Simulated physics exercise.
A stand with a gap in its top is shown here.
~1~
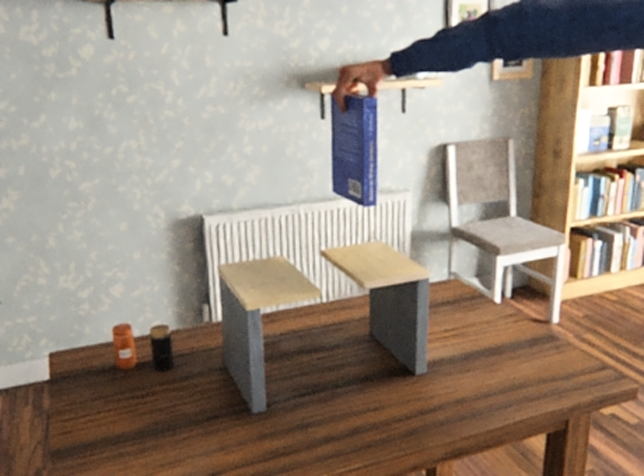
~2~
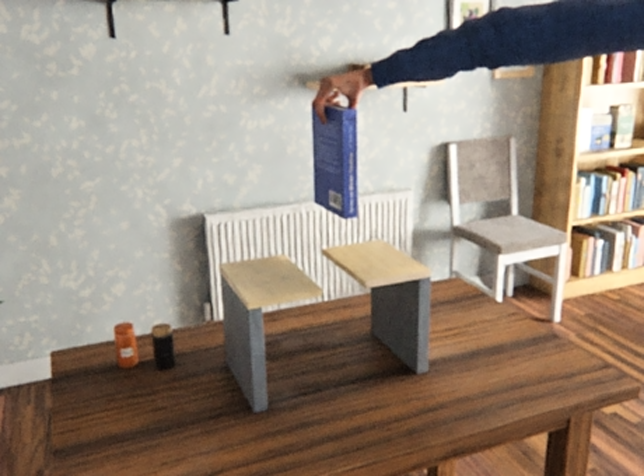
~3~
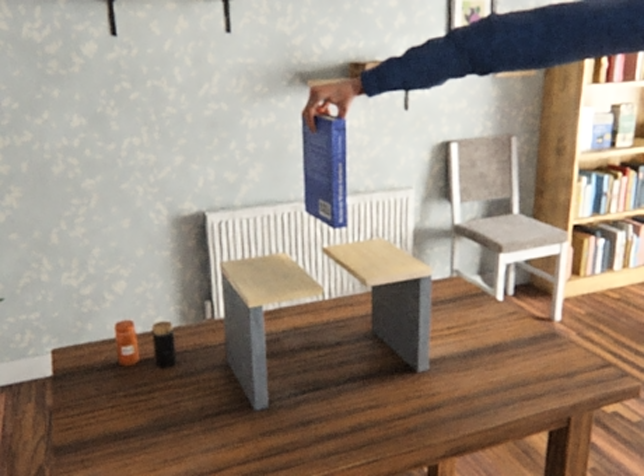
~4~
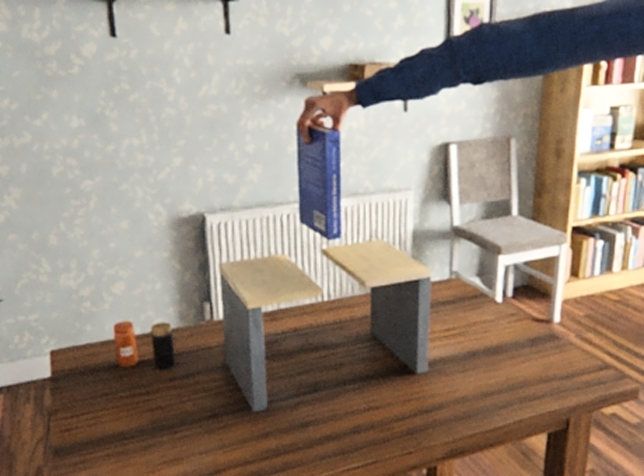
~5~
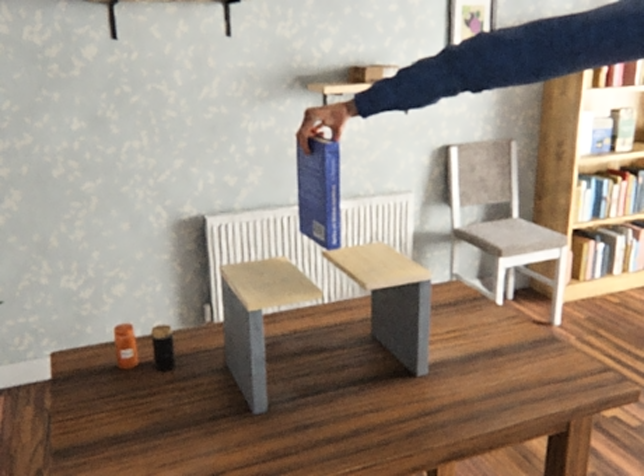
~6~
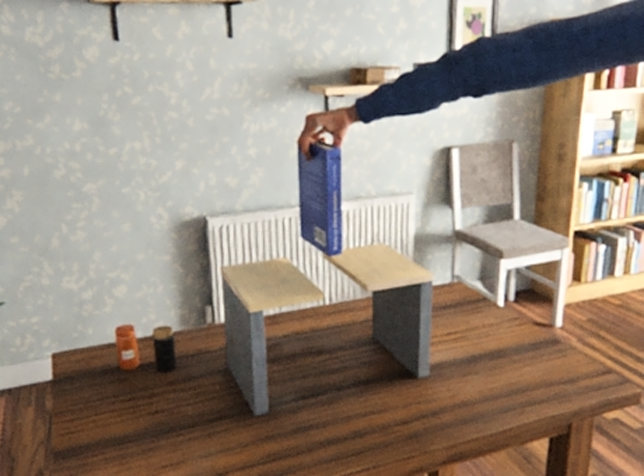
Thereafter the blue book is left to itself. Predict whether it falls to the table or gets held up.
Chances are it will go through.
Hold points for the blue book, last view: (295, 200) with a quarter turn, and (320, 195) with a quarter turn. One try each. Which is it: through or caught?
Try one: It gets jammed. Try two: It gets jammed.
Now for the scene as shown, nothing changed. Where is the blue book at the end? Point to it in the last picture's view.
The object finishes roughly at pixel (322, 327).
Then, 0.30 s on from there, blue book shifted about its own width near (321, 281).
Then, 0.40 s on from there, blue book shifted well along near (322, 321).
In the end, moved from the start, blue book; the other 2 unmoved. At the end, from the last picture's camera, blue book near (322, 327). The book goes down the gap.
